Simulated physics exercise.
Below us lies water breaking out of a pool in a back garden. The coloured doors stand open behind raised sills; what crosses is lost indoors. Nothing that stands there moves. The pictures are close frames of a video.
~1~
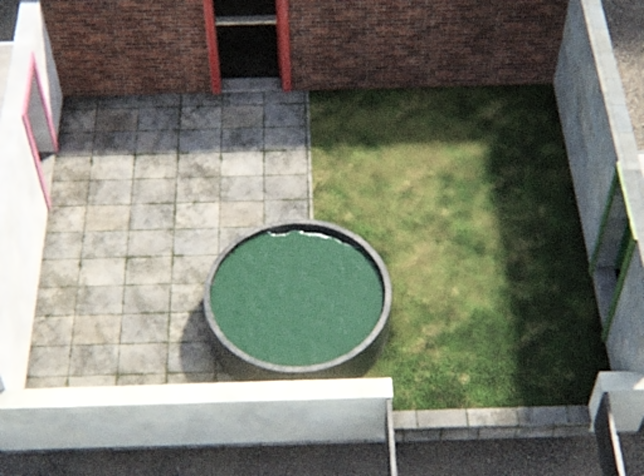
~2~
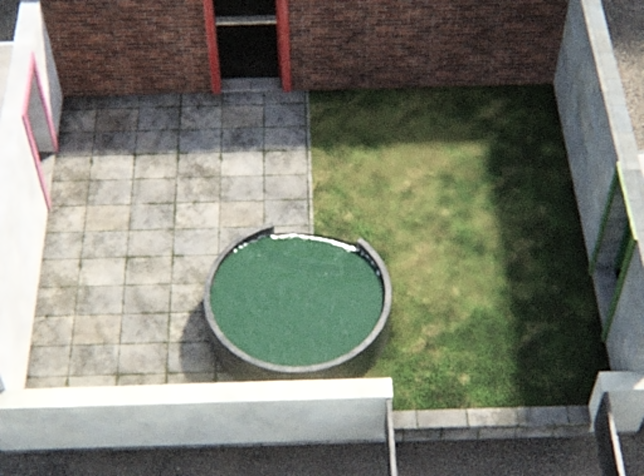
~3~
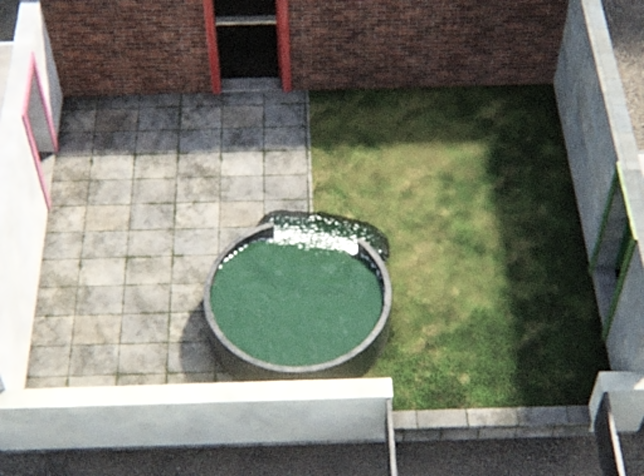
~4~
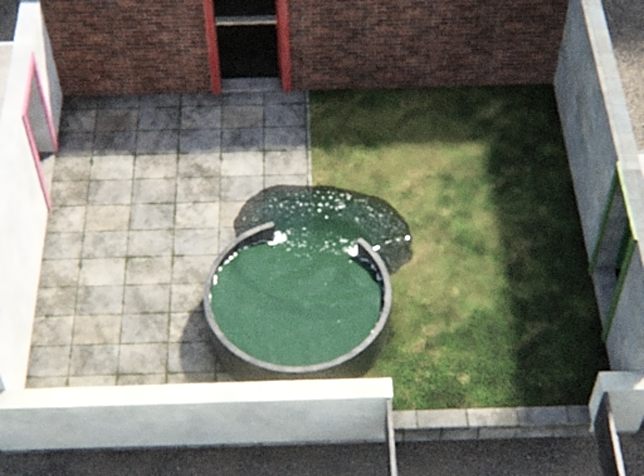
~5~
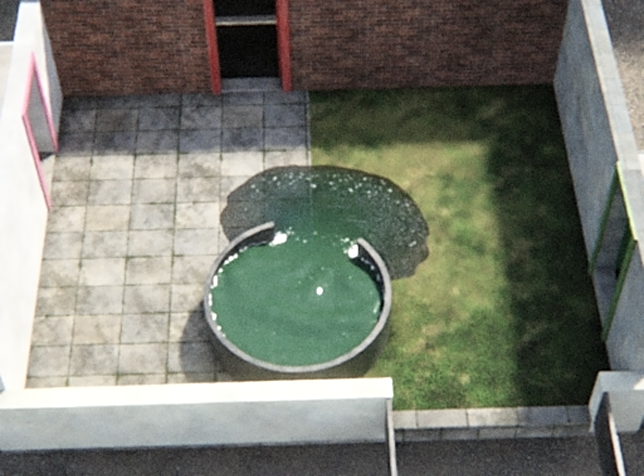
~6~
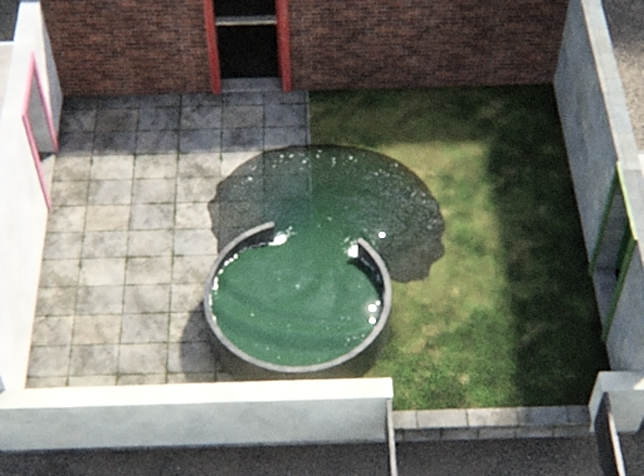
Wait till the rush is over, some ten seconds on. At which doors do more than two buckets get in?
In the end: The red door takes more than that; the green door stays under that; the pink door stays under that.
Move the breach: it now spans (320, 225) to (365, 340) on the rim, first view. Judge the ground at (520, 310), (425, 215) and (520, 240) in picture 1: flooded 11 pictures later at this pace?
One after the other: Flooded, under water, wet.
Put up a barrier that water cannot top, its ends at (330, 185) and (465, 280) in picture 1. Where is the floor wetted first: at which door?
It is the red door.
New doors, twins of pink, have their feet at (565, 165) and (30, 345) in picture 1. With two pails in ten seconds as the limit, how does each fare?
In that order: Floods, lets less in.
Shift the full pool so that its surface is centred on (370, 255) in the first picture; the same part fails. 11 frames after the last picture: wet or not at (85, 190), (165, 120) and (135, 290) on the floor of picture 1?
In that order: Clear, no water, no water.
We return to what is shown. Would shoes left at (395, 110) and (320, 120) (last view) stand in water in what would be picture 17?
In turn: Awash, flooded.
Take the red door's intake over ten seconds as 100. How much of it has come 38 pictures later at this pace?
About 90 per cent.
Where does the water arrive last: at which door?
I say the green door.
A moment on, water covers 25 % of the floor; the red door wet at the sill, nothing in, the green door not reached, the pink door not reached.
Next, water covers 35 % of the floor; the red door over two buckets in, the green door not reached, the pink door not reached.
Then, water covers 50 % of the floor; the red door far over two buckets in, the green door not reached, the pink door not reached.
Later, water covers 65 % of the floor; the red door far over two buckets in, the green door wet at the sill, nothing in, the pink door under two buckets in.
In the end, water covers 95 % of the floor; the red door far over two buckets in, the green door wet at the sill, nothing in, the pink door under two buckets in.
